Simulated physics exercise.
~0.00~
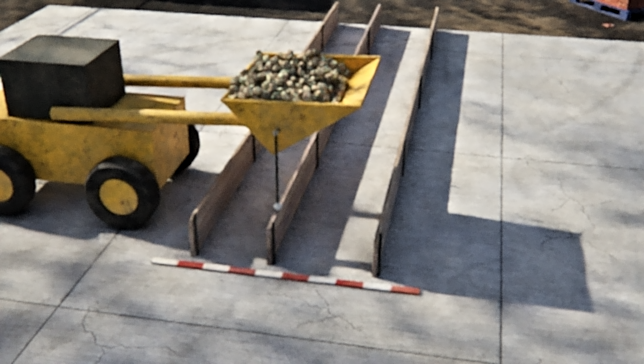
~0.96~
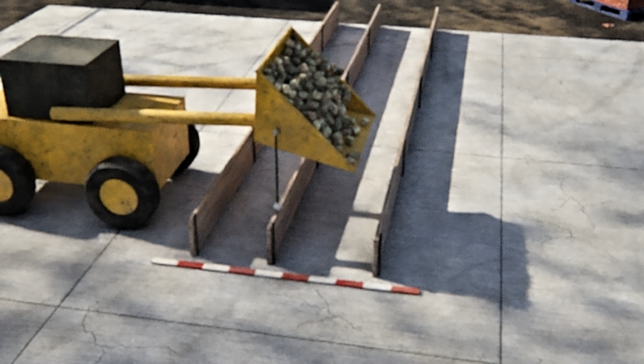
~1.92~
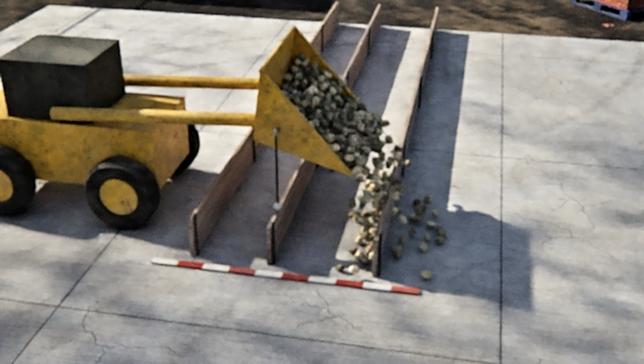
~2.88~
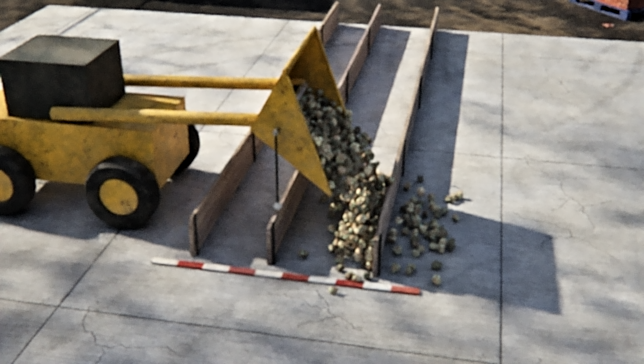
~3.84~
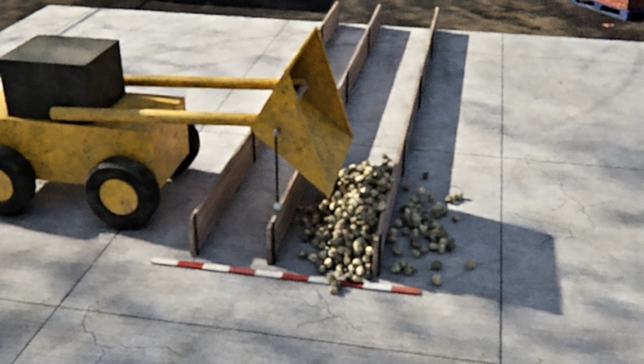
On a sunlit concrete slab, a yellow loader tips its bucket, spilling stones between two boards, some landing beyond the last.
